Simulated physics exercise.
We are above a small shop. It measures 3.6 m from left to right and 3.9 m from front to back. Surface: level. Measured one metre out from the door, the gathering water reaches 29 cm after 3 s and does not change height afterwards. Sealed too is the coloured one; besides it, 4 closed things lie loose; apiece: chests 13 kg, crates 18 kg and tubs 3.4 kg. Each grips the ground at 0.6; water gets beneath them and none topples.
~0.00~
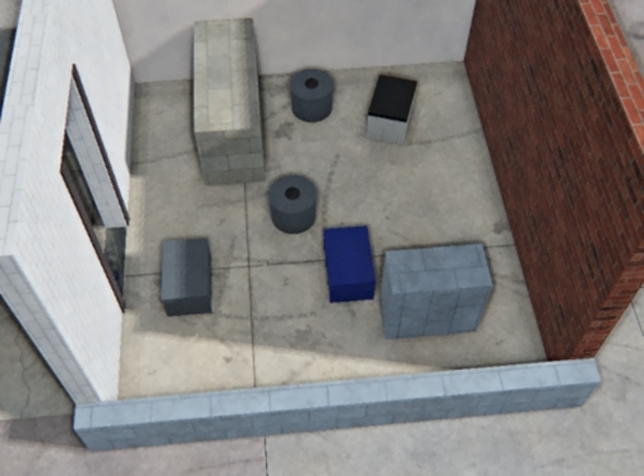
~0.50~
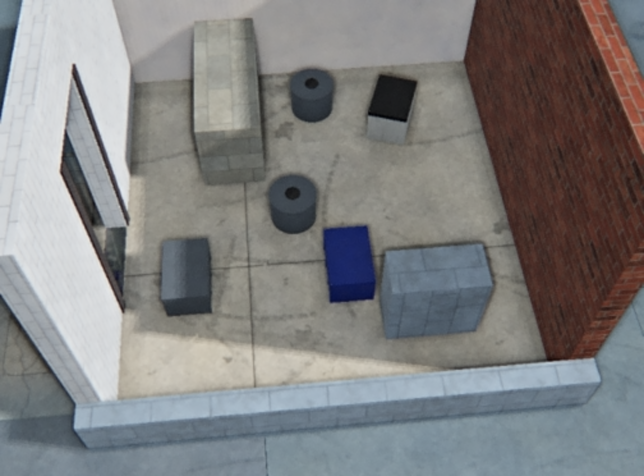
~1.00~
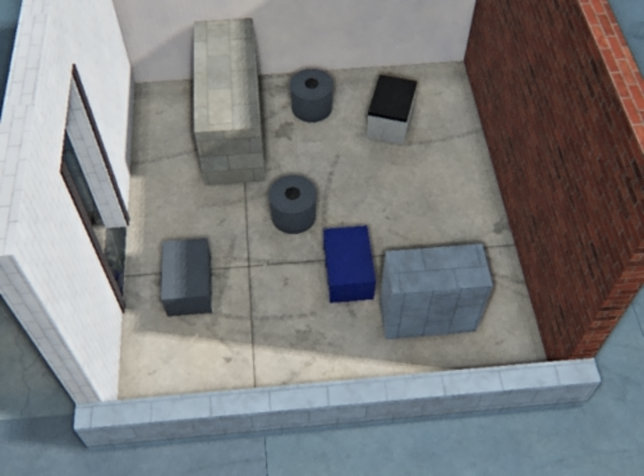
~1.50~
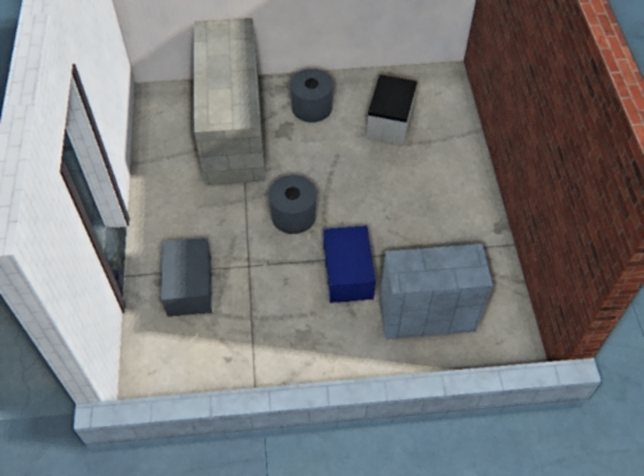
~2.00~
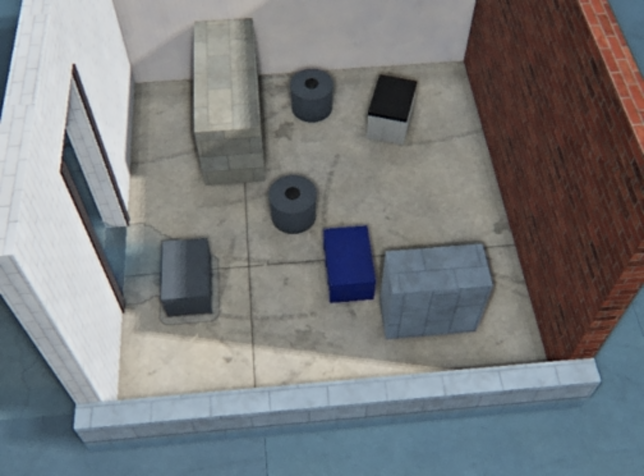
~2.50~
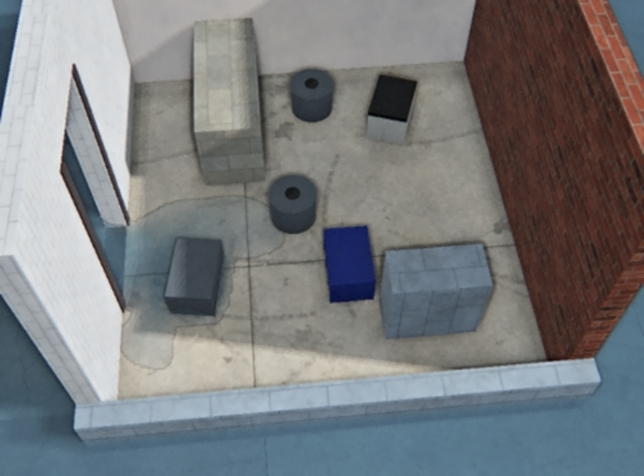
Water rises outside, then spreads in through the left opening and nudges a grey crate.
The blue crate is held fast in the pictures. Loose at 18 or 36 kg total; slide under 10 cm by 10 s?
Neither.
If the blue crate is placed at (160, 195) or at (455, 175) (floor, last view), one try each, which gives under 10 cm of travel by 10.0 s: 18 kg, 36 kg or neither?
Respectively, the light option succeeds and neither option succeeds.
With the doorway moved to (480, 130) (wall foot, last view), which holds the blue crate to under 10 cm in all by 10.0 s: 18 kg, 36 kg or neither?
Note: Only the heavier mass keeps it.
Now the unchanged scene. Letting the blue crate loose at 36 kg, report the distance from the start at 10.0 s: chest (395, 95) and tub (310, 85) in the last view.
100 cm, 100 cm.
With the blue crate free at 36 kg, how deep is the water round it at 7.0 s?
Close to 10 cm deep.
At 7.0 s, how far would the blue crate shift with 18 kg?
It would be some 140 cm from its spot.
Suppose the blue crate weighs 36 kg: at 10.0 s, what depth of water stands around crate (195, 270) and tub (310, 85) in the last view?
Around 10 cm and 9 cm.
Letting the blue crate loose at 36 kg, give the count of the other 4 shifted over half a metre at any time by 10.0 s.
It adds up to 4.
After 3.5 s the blue crate would be 0 cm from its start with 18 kg and 0 cm from its start with 36 kg; 2 cm of water round it then.
After 4.5 s the blue crate would be 34 cm from its start with 18 kg and 1 cm from its start with 36 kg; 7 cm of water round it then.
After 7.0 s the blue crate would be 140 cm from its start with 18 kg and 4 cm from its start with 36 kg; 10 cm of water round it then.
After 10.0 s the blue crate would be 130 cm from its start with 18 kg and 130 cm from its start with 36 kg; 14 cm of water round it then.
